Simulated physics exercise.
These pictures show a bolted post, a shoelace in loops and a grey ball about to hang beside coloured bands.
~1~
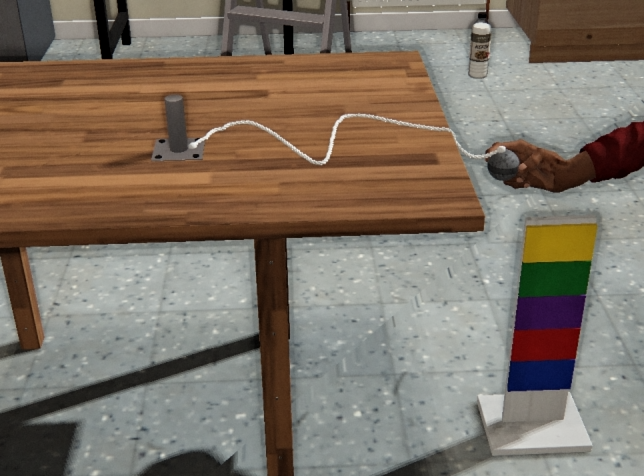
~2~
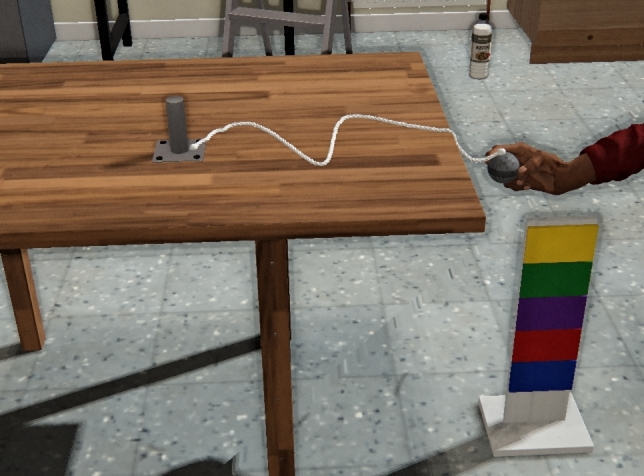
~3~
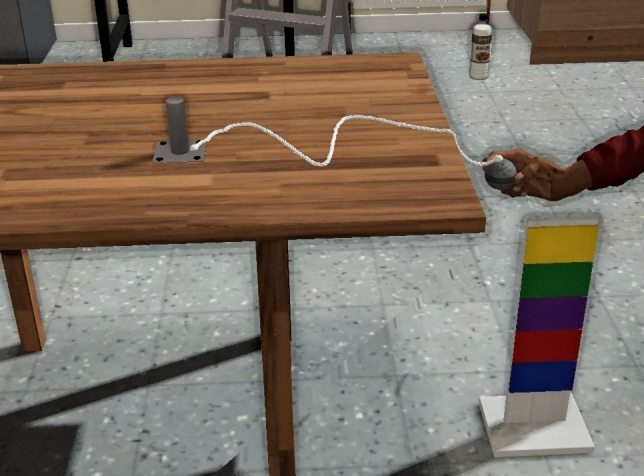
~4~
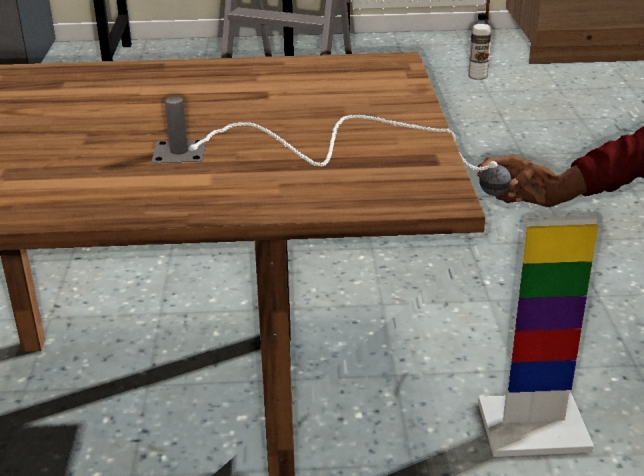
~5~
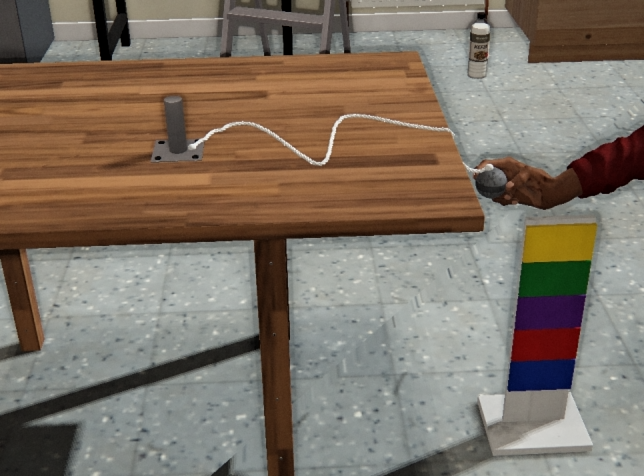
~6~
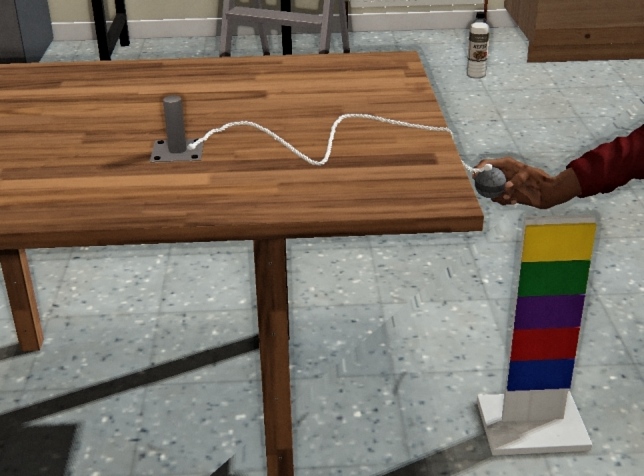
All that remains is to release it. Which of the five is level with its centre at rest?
At red.
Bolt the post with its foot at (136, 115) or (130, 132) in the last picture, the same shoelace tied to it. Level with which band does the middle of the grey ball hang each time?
Try by try: Purple; purple.
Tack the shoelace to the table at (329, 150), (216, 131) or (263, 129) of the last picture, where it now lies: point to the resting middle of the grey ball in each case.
Try by try, around (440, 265), (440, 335) and (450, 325).
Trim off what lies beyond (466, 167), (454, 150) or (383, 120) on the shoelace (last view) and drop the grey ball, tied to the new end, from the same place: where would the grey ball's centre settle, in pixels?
In that order: (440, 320), (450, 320) and (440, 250).
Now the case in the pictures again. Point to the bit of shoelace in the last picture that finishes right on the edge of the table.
Near (330, 143).
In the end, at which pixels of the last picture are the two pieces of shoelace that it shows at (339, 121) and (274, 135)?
At (448, 185), then (321, 141).
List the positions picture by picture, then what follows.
The first frame shows grey ball (503, 165); yellow (560, 245); green (555, 280); purple (551, 314); red (546, 346); blue (542, 376).
The second frame shows grey ball (504, 168); shoelace through (217, 131) (279, 138) (329, 156) (342, 119) (421, 128).
The third frame shows grey ball (501, 174).
The fourth frame shows grey ball (495, 180); shoelace through (216, 132) (279, 139) (329, 156) (342, 120) (420, 128).
The fifth frame shows grey ball (491, 183).
The sixth frame shows grey ball (490, 182); shoelace through (215, 131) (277, 138) (327, 155) (340, 118) (419, 127).
Soon after, ball near (413, 341); level with red.
After that, ball near (458, 346); level with red.
In the end, ball near (434, 352); level with red. Its centre hangs level with the red band.
